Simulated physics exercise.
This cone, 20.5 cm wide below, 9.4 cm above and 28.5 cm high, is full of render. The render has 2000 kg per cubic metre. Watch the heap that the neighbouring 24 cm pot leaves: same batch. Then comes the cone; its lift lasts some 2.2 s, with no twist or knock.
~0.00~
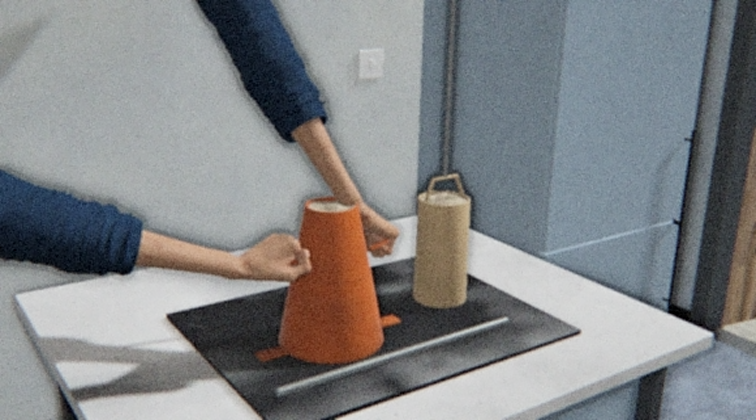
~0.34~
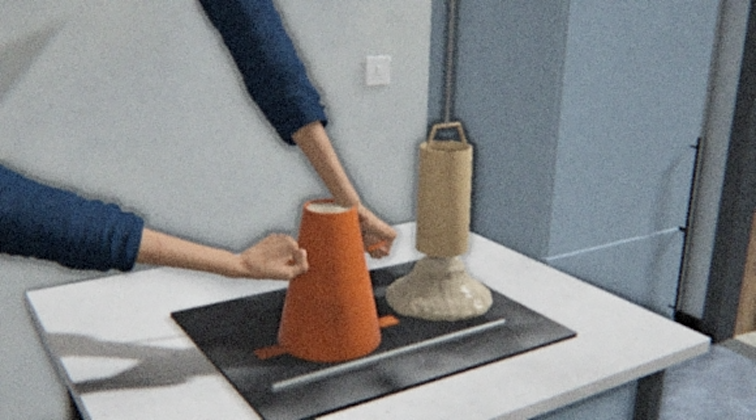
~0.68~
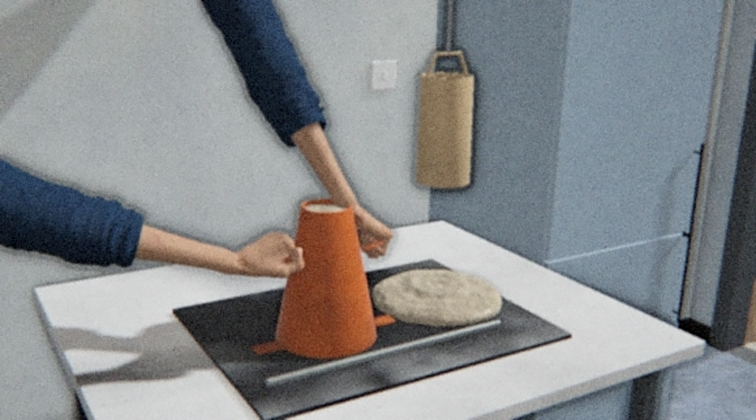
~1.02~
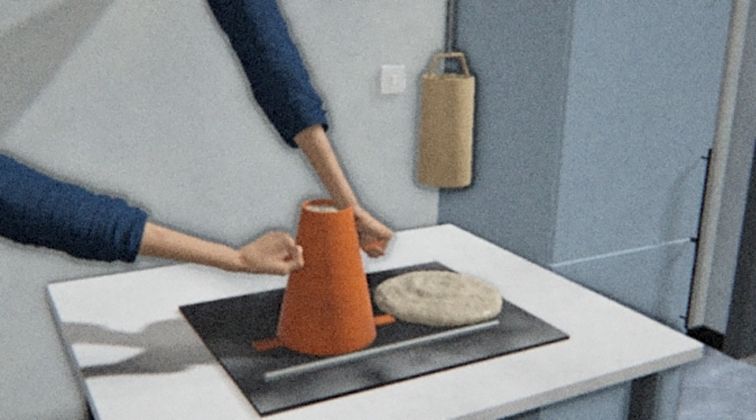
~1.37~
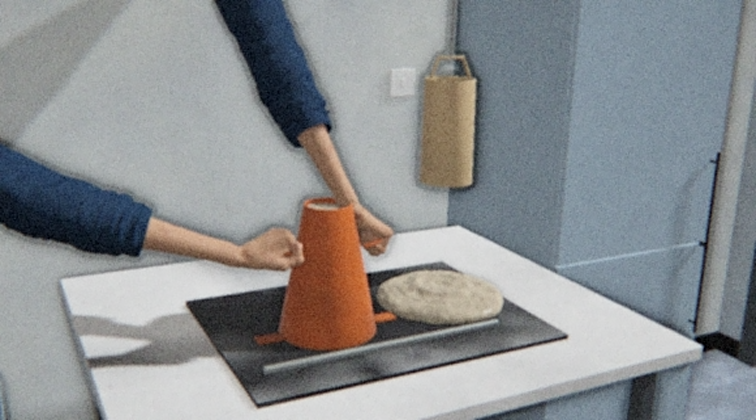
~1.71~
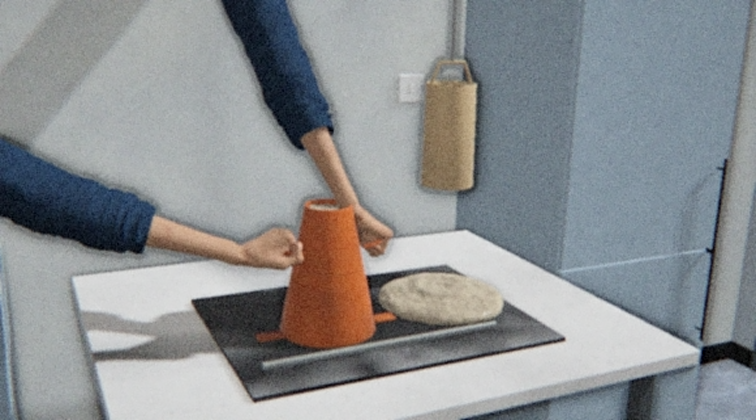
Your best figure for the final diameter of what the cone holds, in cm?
Some 42 cm.
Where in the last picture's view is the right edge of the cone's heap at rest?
Near (420, 334).
After 2.3 s, the cone is up 7.5 cm; the render has come down 19 cm to 9.6 cm and is 37 cm wide.
After 2.8 s, the cone is up 18 cm; the render has come down 23 cm to 5.9 cm and is 41 cm wide.
After 3.4 s, the cone is up 30 cm; the render has come down 23 cm to 5.9 cm and is 42 cm wide.
After 4.0 s, the cone is clear; the render has come down 23 cm to 5.9 cm and is 42 cm wide.
After 4.6 s, at rest, the cone is clear; the render has come down 23 cm to 5.9 cm and is 42 cm wide.
